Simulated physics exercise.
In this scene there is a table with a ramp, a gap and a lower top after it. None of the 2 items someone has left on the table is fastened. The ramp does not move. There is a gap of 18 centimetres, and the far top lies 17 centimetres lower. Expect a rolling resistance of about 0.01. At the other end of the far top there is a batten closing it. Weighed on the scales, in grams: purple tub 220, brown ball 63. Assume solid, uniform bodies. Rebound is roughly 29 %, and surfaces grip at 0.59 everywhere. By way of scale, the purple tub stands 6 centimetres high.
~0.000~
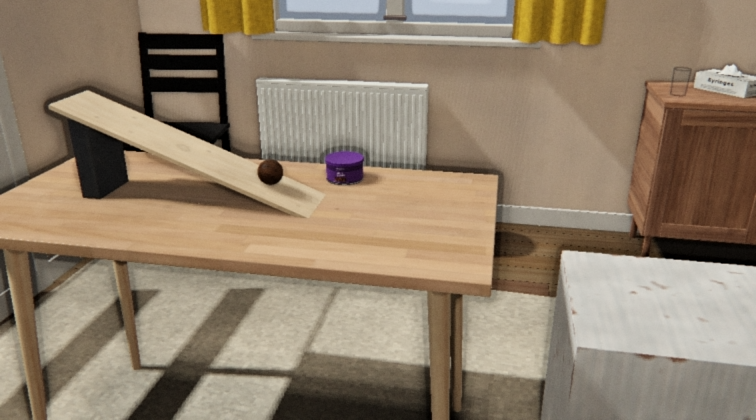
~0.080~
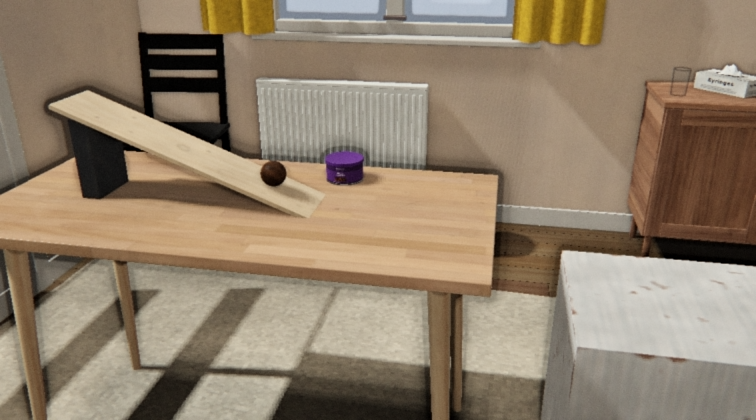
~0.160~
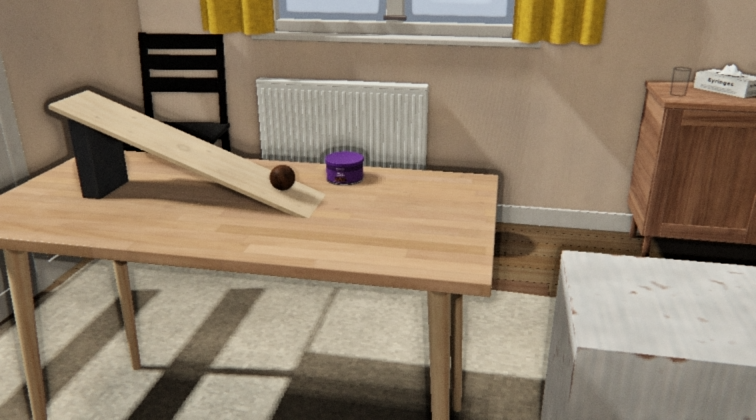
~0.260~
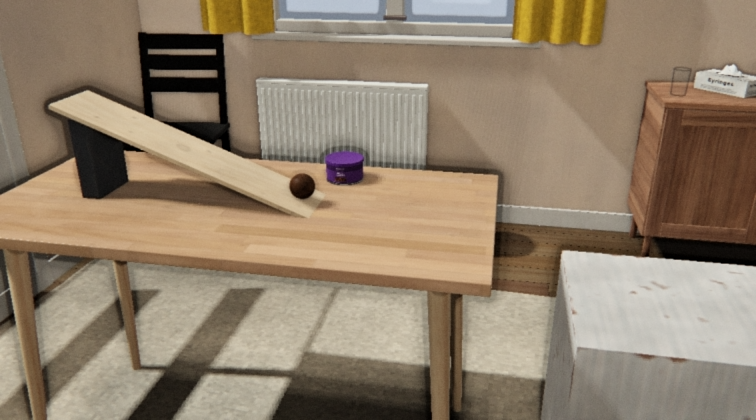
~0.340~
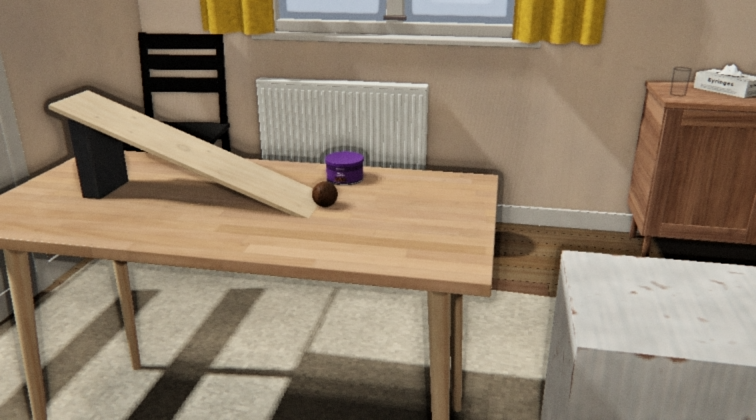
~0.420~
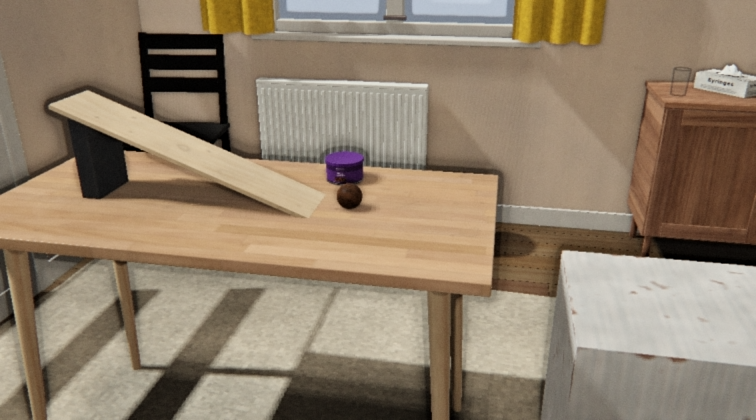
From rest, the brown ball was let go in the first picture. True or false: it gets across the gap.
False.
After 0.62 s, edge 19 cm away; brown ball near (412, 201).
After 0.92 s, 2 cm past the table's edge; brown ball near (507, 210).
After 1.12 s, down in the gap; brown ball near (551, 308).
After 1.42 s, down in the gap.
By the end (1.6 s), down in the gap; purple tub in place, give or take 8 cm.
